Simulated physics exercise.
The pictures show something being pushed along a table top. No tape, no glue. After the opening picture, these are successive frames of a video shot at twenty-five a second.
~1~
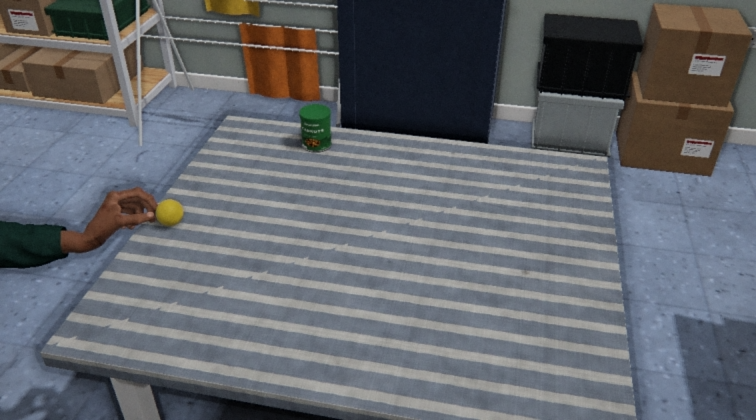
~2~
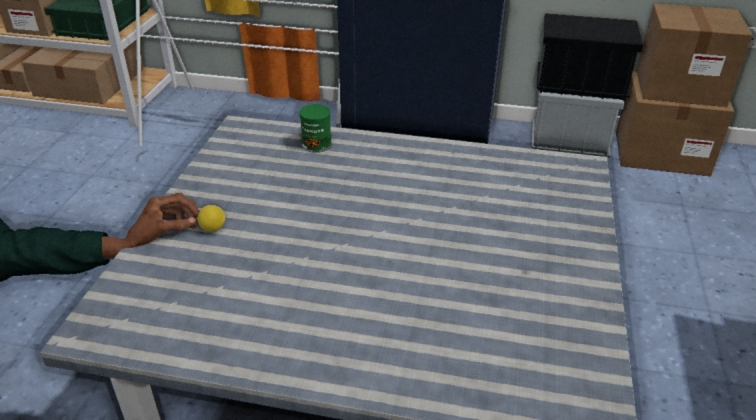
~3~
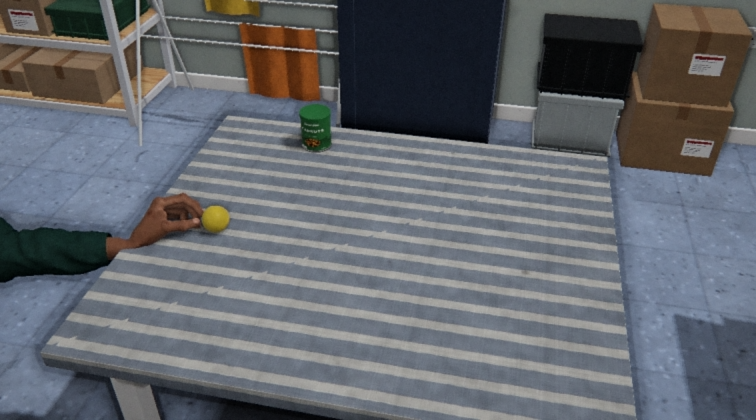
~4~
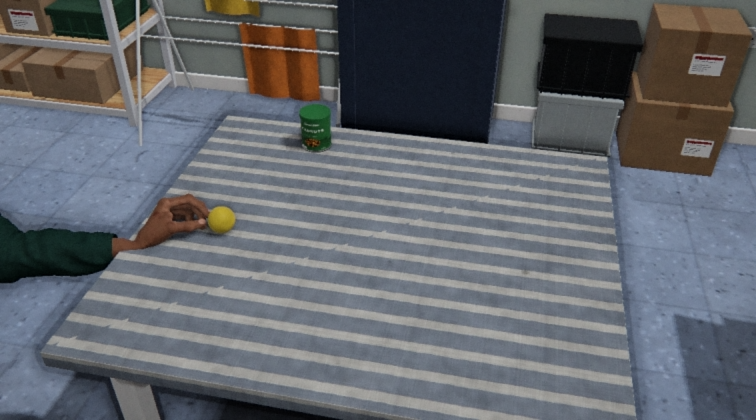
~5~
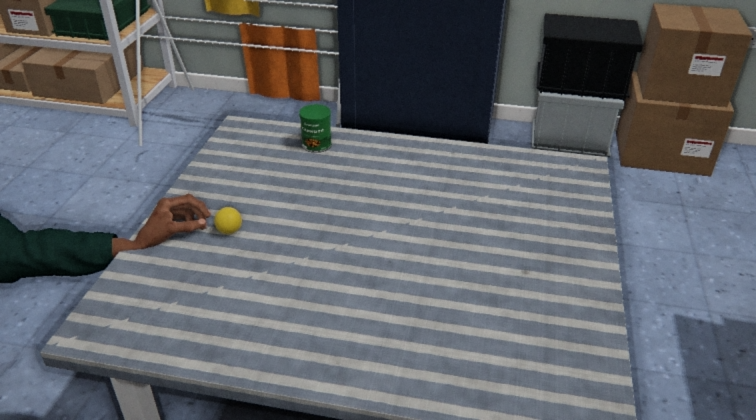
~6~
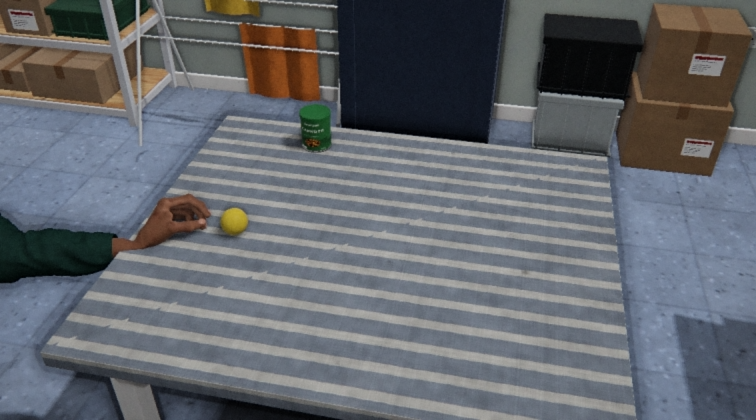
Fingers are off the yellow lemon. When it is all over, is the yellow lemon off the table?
The yellow lemon remains on top.
Then, 0.20 s later than the last frame, yellow lemon moved about its own width near (260, 225).
Then, 0.30 s later than the last frame, yellow lemon moved well along near (269, 227).
When it is over, moved from the start, yellow lemon. End places, in pixels of the last picture, yellow lemon near (284, 229).
